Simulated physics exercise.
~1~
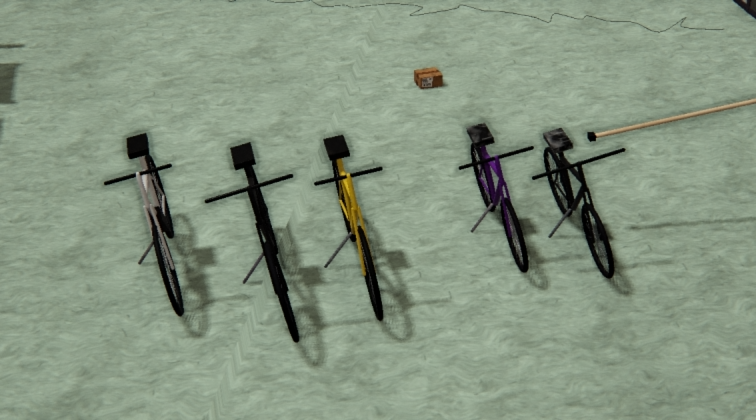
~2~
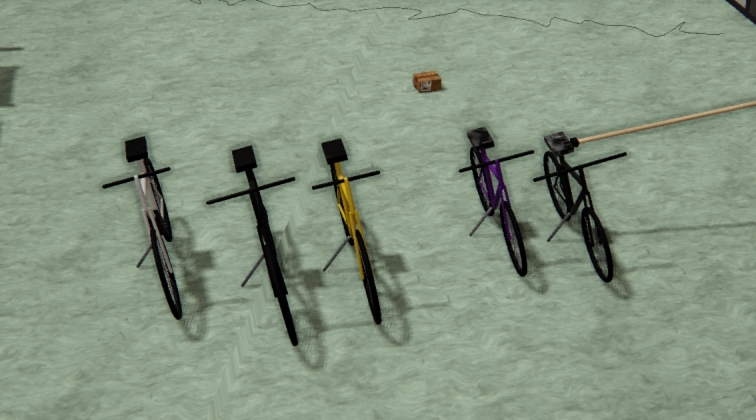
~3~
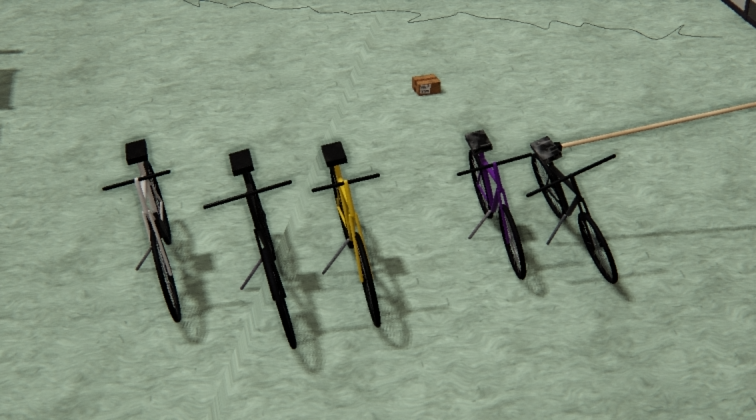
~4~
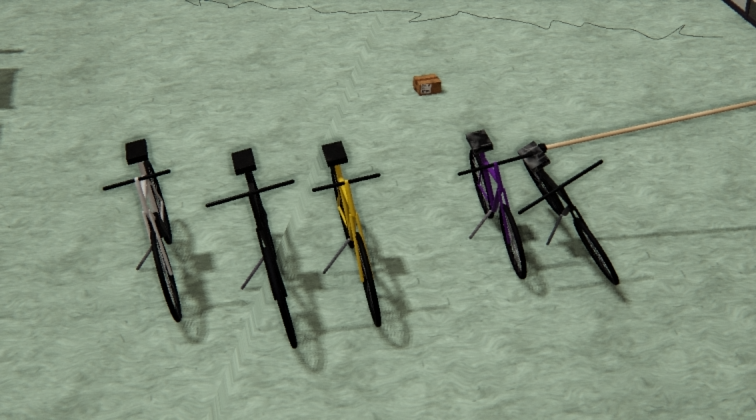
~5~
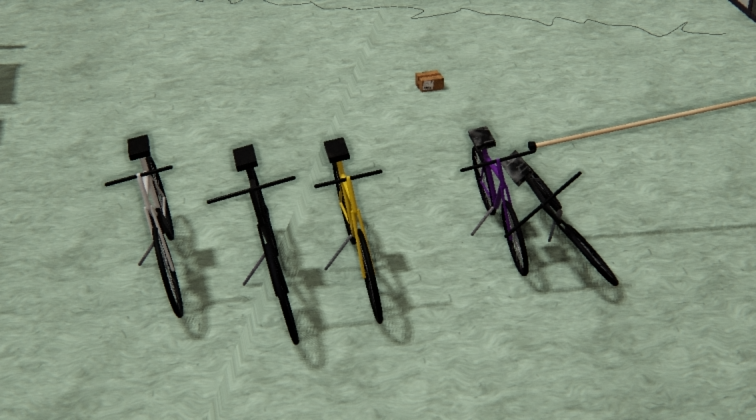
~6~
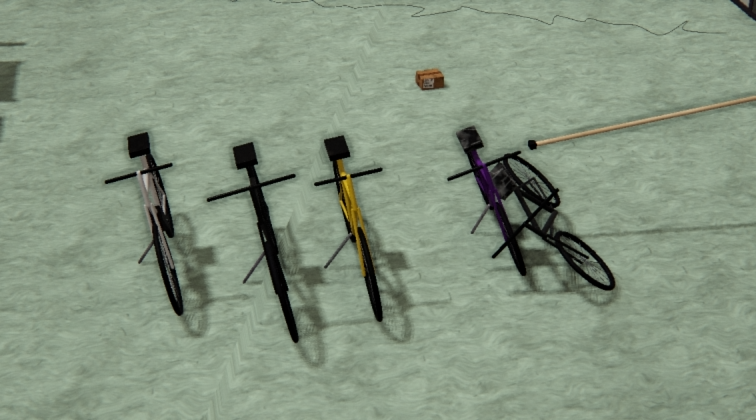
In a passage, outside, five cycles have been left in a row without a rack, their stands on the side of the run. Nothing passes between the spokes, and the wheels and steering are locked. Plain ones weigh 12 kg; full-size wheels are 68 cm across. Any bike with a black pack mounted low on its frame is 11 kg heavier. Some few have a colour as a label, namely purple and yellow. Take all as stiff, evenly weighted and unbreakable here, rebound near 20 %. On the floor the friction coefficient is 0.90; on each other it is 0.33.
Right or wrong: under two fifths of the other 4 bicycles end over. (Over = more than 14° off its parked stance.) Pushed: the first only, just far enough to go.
Right.
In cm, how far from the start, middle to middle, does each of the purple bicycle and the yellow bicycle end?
Moved: Purple 60, yellow 0.
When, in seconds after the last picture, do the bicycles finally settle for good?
That comes at about 1.0 s.
Then, 0.13 s after the last picture, 1 of the 4 other bicycles over; purple bicycle leaning 16°.
Then, 0.35 s after the last picture, 1 of the 4 other bicycles over; purple bicycle leaning 40°.
Then, 0.63 s after the last picture, 1 of the 4 other bicycles over; purple bicycle leaning 73°.
At rest, 1 of the 4 other bicycles over; purple bicycle lying flat; yellow bicycle unmoved. That is 25 per cent. Three left standing. As the last picture would show them, middles, purple bicycle near (430, 222), yellow bicycle near (349, 213).
